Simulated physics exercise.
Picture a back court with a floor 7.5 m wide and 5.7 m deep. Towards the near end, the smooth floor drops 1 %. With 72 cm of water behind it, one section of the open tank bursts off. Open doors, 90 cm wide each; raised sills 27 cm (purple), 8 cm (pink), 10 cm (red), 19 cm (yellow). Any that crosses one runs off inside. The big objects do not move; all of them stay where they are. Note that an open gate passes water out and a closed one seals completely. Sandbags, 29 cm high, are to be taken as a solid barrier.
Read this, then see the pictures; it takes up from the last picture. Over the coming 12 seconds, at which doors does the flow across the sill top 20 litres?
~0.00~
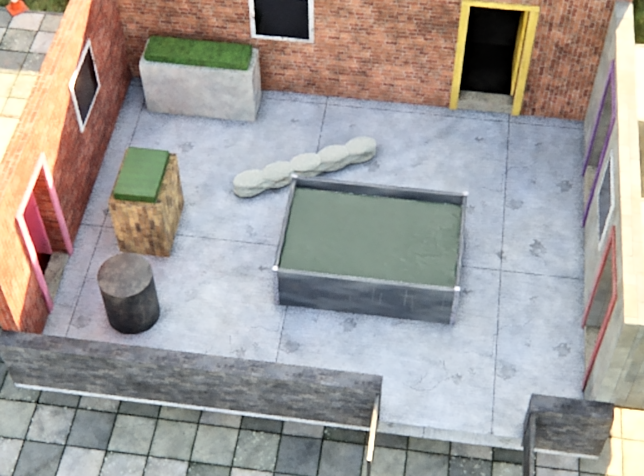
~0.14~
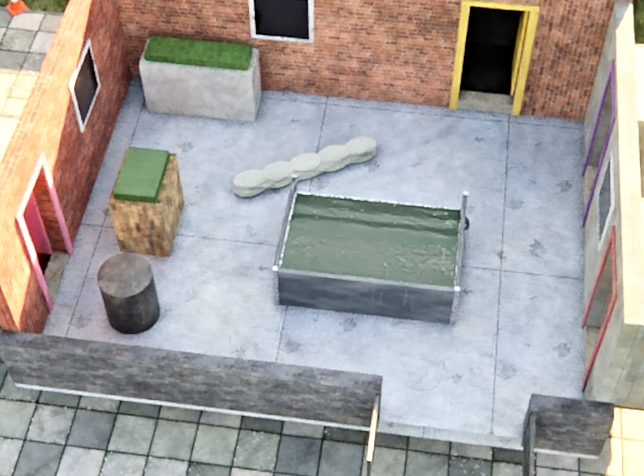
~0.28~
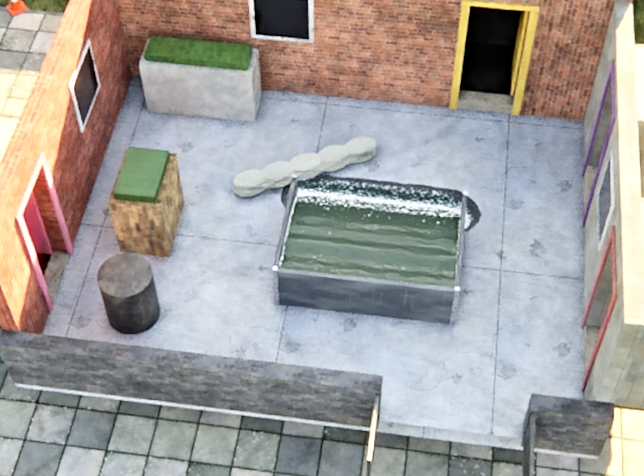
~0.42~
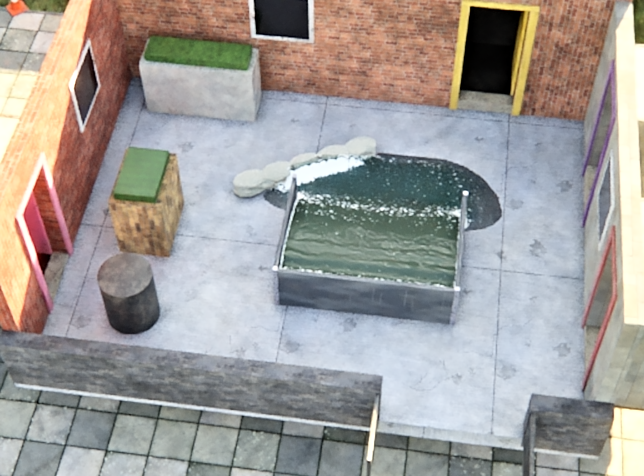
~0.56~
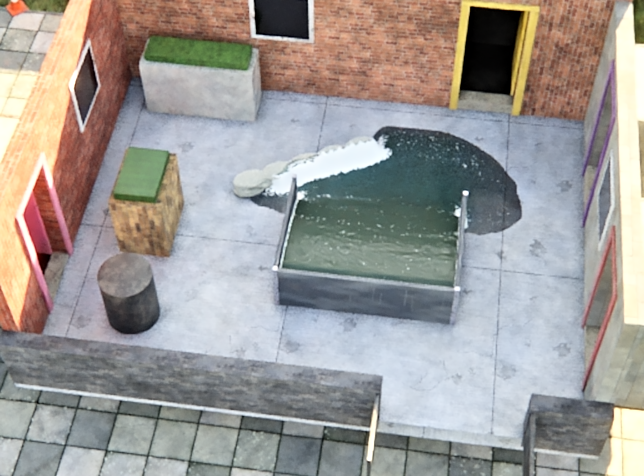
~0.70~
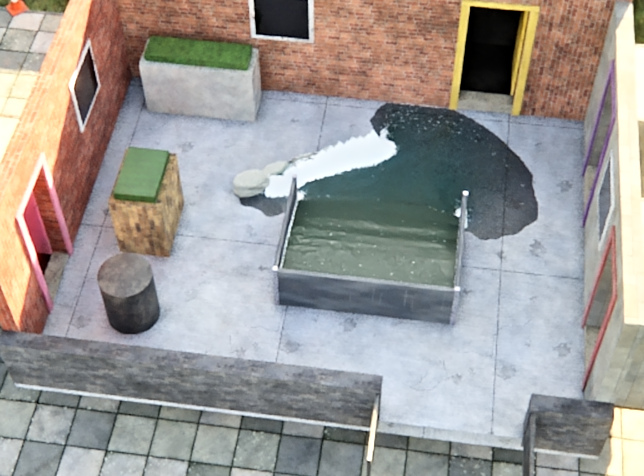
Door by door: The purple door falls short, the pink door falls short, the red door falls short, the yellow door tops it.
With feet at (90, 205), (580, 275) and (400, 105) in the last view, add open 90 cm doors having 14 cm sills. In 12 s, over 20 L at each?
Result in order - not enough, not enough, more than that.
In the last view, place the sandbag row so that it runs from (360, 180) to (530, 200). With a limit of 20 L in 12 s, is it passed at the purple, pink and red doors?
Doors: Purple stays under / pink stays under / red stays under.
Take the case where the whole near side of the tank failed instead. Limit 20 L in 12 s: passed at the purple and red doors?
Purple stays inside, red stays inside, judged against that limit.
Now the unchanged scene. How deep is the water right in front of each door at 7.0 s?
Centimetres: Purple 8 / pink 4 / red 6 / yellow 6.
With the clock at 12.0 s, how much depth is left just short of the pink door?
The depth there is near 5.5 cm.
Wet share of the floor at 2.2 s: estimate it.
I'd say around 40 %.
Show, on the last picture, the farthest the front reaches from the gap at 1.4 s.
(575, 122).
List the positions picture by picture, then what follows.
In the first picture, still water, 72 cm deep, in the open tank at (372, 234).
In the second picture, the front is at (465, 227), 1.3 m from the gap on the open tank's far side; 0.5 m2 of floor is under water; 72 cm left at the back of the open tank.
In the third picture, the front is at (474, 212), 1.5 m from the gap on the open tank's far side; 1.7 m2 of floor is under water; 72 cm left at the back of the open tank.
In the fourth picture, water pours out on the open tank's far side and has run 1.8 m, to (491, 199); typically 13 cm deep outside, 64 cm at the open tank's back.
In the fifth picture, water pours out on the open tank's far side and has run 2.2 m, to (508, 183); typically 11 cm deep outside, 61 cm at the open tank's back.
In the sixth picture, water pours out on the open tank's far side and has run 2.6 m, to (449, 113); typically 10 cm deep outside, 59 cm at the open tank's back.
After 1.4 s water covers 35 % of the floor and is deepest (47 cm) near (442, 109); purple door not reached, pink door not reached, red door not reached, yellow door 35 cm at the sill, 9 L in.
After 2.2 s water covers 40 % of the floor and is deepest (58 cm) near (575, 122); purple door 9 cm at the sill, 0 L in, pink door not reached, red door not reached, yellow door 32 cm at the sill, 70 L in.
After 3.5 s water covers 65 % of the floor and is deepest (28 cm) near (574, 164); purple door 24 cm at the sill, 0 L in, pink door 4 cm at the sill, 0 L in, red door 5 cm at the sill, 0 L in, yellow door 19 cm at the sill, 97 L in.
After 7.0 s water covers 90 % of the floor and is deepest (16 cm) near (545, 424); purple door 8 cm at the sill, 0 L in, pink door 4 cm at the sill, 0 L in, red door 6 cm at the sill, 0 L in, yellow door 6 cm at the sill, 100 L in.
After 12.0 s water covers 95 % of the floor and is deepest (10 cm) near (284, 358); purple door 4 cm at the sill, 0 L in, pink door 6 cm at the sill, 0 L in, red door 7 cm at the sill, 1 L in, yellow door 4 cm at the sill, 100 L in.
